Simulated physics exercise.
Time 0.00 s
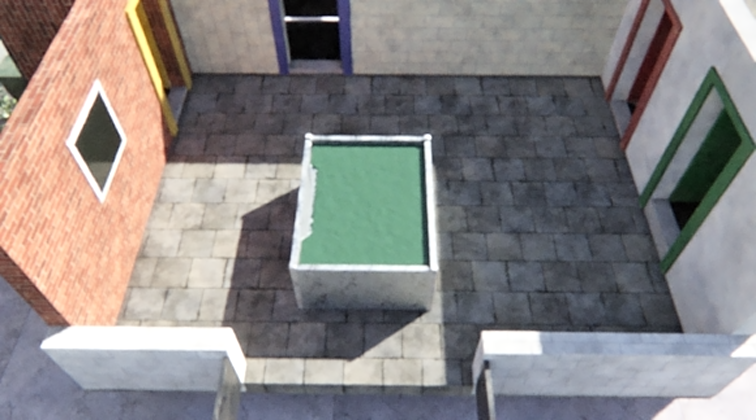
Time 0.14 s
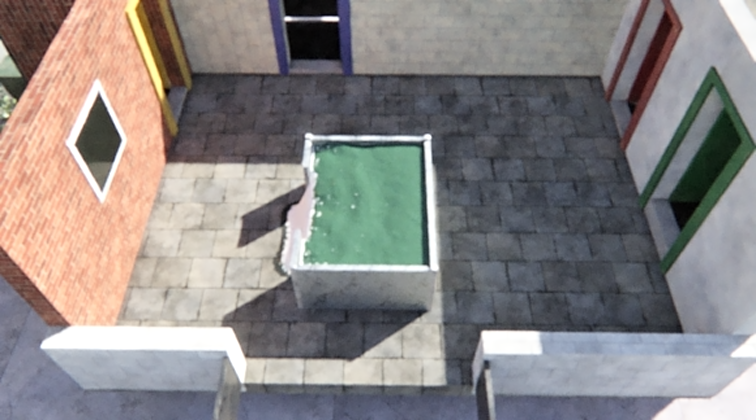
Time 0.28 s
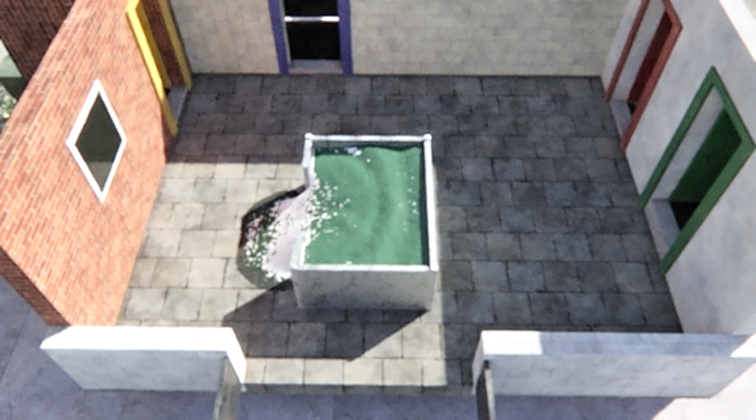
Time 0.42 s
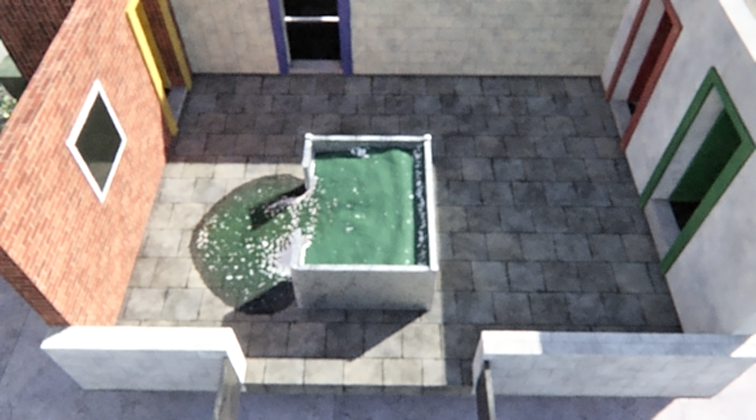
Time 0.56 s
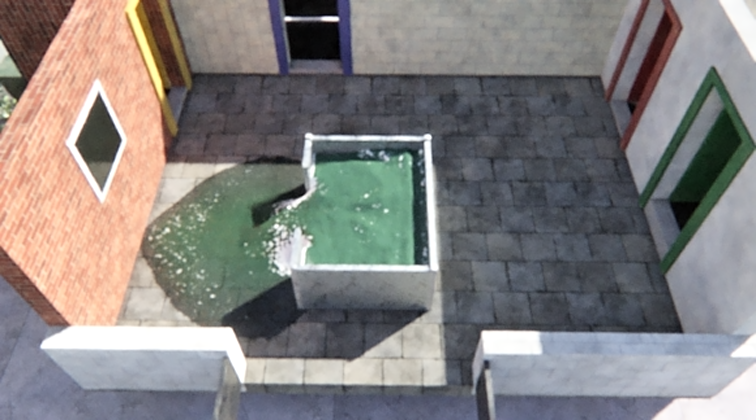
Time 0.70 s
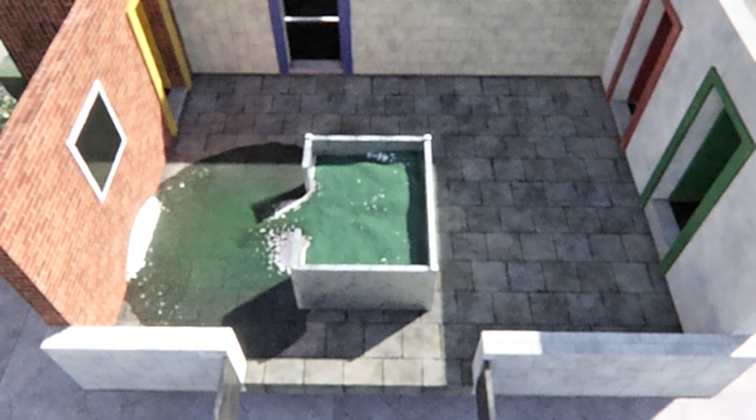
A tank of green water stood in a walled yard until part of its left side broke open, and water poured out, spreading across the paving to the brick wall on the left.
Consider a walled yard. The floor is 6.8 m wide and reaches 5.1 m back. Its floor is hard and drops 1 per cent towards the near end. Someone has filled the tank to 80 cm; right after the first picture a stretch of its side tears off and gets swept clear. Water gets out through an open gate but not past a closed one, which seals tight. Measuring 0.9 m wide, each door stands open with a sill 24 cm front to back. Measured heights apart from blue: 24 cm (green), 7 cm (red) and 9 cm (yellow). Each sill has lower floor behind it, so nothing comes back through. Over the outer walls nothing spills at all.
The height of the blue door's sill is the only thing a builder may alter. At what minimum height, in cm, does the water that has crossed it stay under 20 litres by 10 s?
From about 6 cm.
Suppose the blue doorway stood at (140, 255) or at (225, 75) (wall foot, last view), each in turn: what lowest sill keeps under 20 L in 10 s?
About 35 cm for the first and 23 cm for the second.
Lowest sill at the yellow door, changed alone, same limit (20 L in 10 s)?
At yellow, about 12.5 cm.
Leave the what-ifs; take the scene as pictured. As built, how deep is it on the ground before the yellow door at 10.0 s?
About 7.0 centimetres.
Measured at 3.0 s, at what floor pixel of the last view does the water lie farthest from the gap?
Near pixel (193, 74).
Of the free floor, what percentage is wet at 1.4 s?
I'd estimate about 25 percent.
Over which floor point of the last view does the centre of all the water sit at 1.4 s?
My guess is close to (288, 238).
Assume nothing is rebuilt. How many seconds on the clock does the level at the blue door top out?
Approximately 5.0 s.
After 1.4 s water covers 25 % of the floor, deepest (58 cm) near (110, 346); it has not reached the blue door.
After 3.0 s water covers 40 % of the floor, deepest (28 cm) near (105, 360); 9 cm at the blue door, 0 litres in over its 9 cm sill.
After 10.0 s water covers 95 % of the floor, deepest (14 cm) near (495, 365); 5 cm at the blue door, 3 litres in over its 9 cm sill.
At the blue door as built, the water arrived by 2.4 s and peaked near 10 cm at 5.0 s.
Run again over the same 10 s with other heights there, 28 litres in over 5 cm, 14 litres over 6.5 cm. The limit of 20 litres is kept from about 6 cm up.
